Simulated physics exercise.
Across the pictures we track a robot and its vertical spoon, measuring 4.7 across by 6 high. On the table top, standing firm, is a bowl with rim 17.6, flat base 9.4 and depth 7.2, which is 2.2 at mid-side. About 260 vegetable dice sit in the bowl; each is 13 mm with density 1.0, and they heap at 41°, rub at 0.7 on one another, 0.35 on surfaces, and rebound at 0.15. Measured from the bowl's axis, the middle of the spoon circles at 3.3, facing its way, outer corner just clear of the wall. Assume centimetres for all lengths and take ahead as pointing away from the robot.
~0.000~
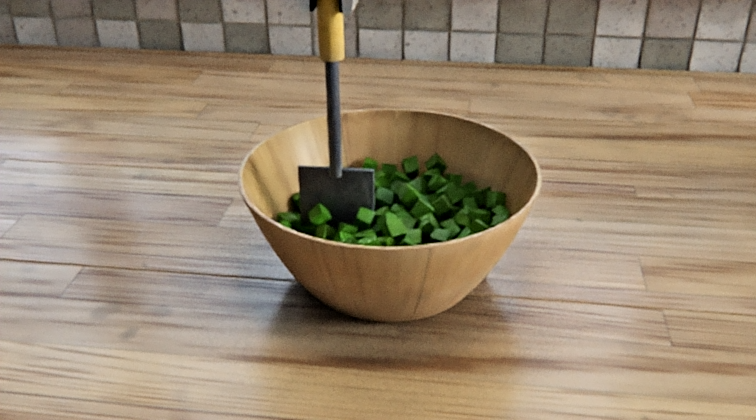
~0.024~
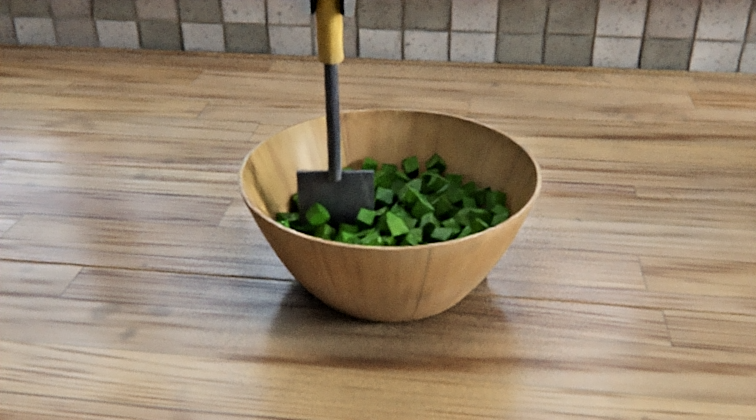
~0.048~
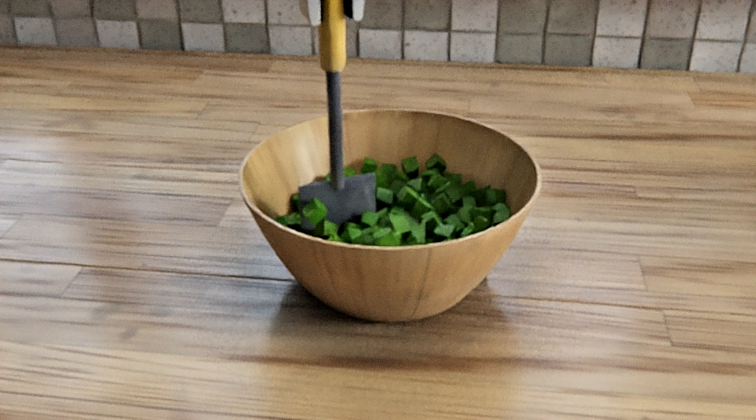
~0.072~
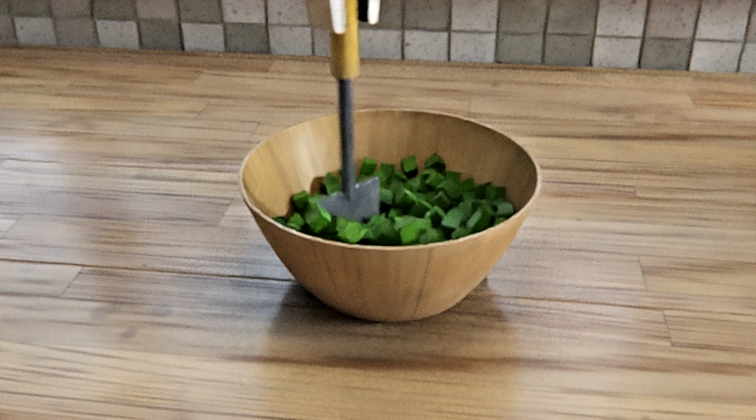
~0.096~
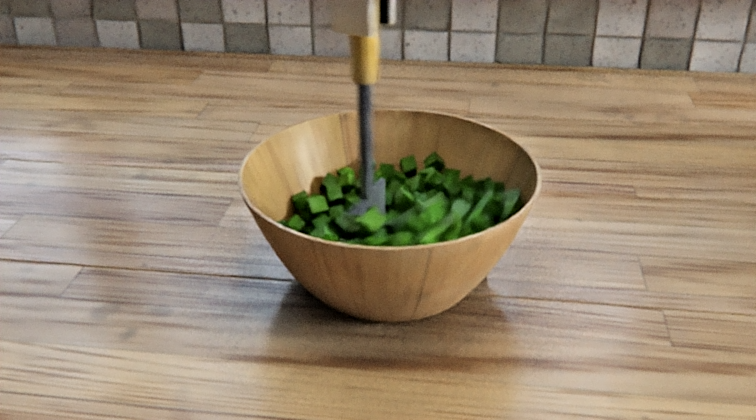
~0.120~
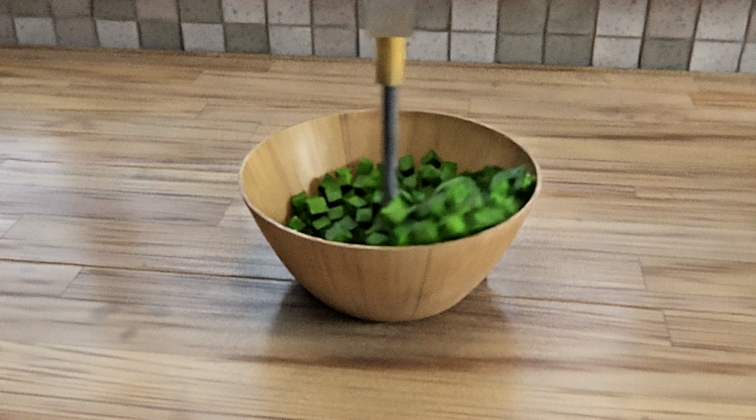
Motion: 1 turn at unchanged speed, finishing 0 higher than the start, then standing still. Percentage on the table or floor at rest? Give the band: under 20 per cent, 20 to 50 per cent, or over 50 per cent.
Band: 20 to 50 per cent.
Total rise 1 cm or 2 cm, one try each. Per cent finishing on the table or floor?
Estimates: 30 % then 25 %.
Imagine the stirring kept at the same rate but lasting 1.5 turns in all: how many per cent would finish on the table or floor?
It would be near 40 per cent.
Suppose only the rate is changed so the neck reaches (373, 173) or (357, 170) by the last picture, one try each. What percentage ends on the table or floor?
First try: Around 20 %; second try: Around 15 %.
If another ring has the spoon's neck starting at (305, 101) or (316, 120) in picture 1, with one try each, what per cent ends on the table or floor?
Close to 20 per cent for the first and close to 40 per cent for the second.
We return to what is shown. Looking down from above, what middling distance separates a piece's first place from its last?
Near 10 cm.
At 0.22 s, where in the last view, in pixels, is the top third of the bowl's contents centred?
Near (472, 149).
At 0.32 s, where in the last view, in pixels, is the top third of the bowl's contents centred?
The centre is roughly (330, 143).
After 0.22 s, 194° round, highest piece 11 above the table; 231 in the bowl, 24 in flight or on the tool.
After 0.32 s, 292° round, highest piece 11 above the table; 199 in the bowl, 16 on the table or floor, 40 in flight or on the tool.
After 0.57 s, 0° round, highest piece 7 above the table; 183 in the bowl, 71 on the table or floor, 1 in flight or on the tool.
After 1.27 s, 0° round, highest piece 7 above the table; 183 in the bowl, 72 on the table or floor.
In the end, 183 in the bowl, 72 on the table or floor. That is 28 % on the table or floor.
